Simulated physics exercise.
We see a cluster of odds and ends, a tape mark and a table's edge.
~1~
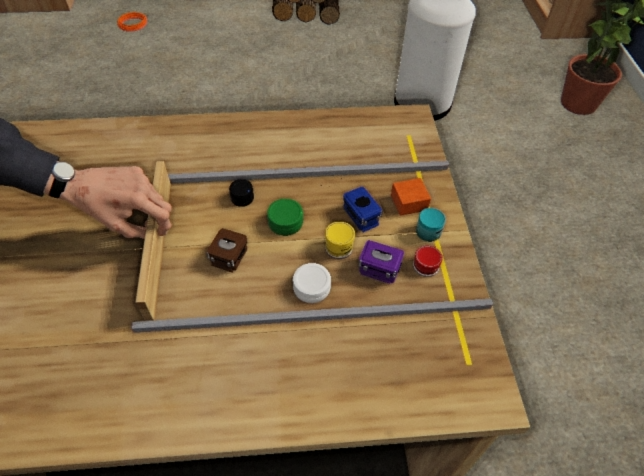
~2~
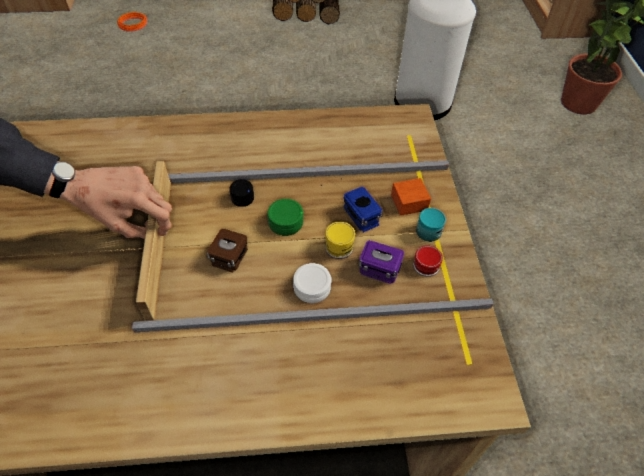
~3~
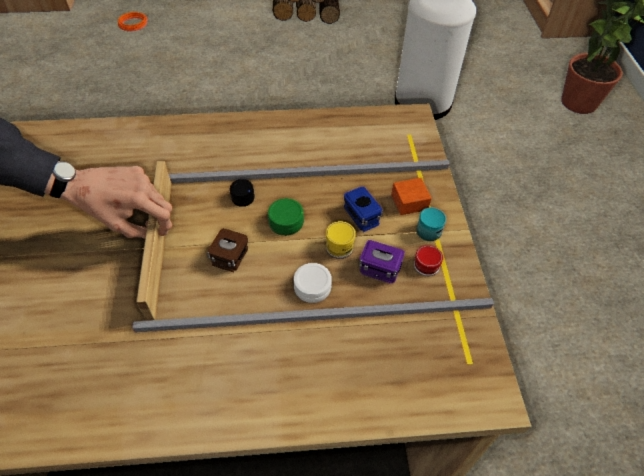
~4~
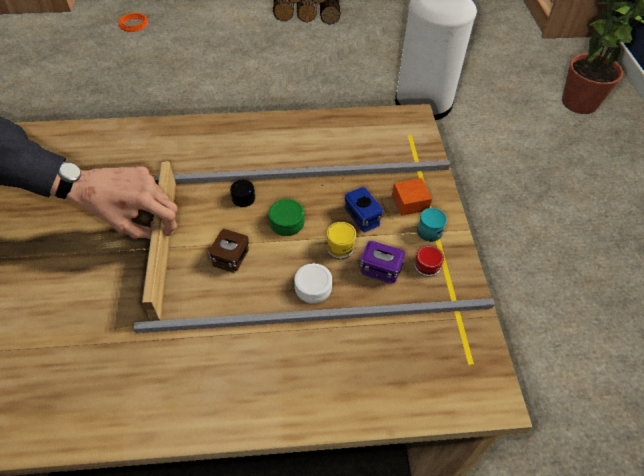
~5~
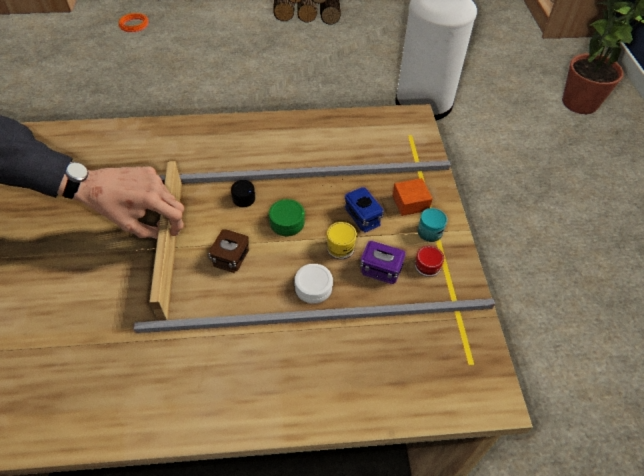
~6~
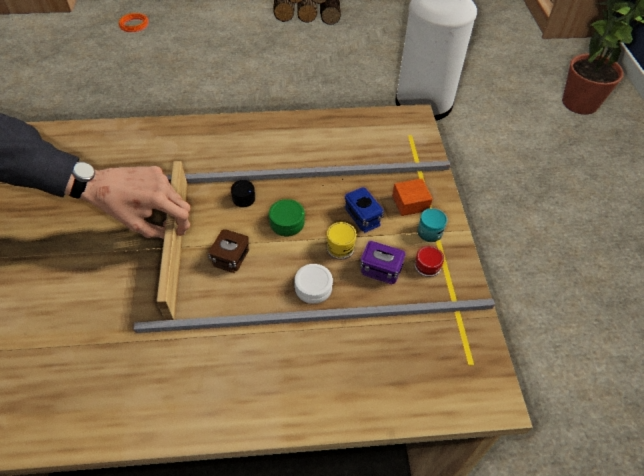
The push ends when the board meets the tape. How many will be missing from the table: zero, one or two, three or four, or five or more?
Outcome: The number that fall off is five or more.
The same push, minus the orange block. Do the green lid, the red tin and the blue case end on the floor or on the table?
The green lid holds on, the red tin comes down, the blue case goes over.
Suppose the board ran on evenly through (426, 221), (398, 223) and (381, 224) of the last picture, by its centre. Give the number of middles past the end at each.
Place by place, 3, 0 and 0.
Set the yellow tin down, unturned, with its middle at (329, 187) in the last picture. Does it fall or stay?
It is lost.
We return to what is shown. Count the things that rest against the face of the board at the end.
In contact: 4.
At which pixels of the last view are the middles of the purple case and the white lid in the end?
Near (484, 258) and (470, 284).
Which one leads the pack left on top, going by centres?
That is the purple case.
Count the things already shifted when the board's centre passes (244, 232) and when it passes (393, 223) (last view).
At the one place 2, at the other 10.
Early on, none off yet; turquoise tub at rest near (432, 225); red tin at rest near (429, 261); orange block at rest near (412, 197).
A while later, none off yet; turquoise tub travelled about its own width near (459, 222); red tin travelled about its own width near (456, 249); orange block travelled about its own width near (445, 185).
Finally, the number that fall off is five or more; lost, yellow tin, blue case, orange block, red tin and turquoise tub.
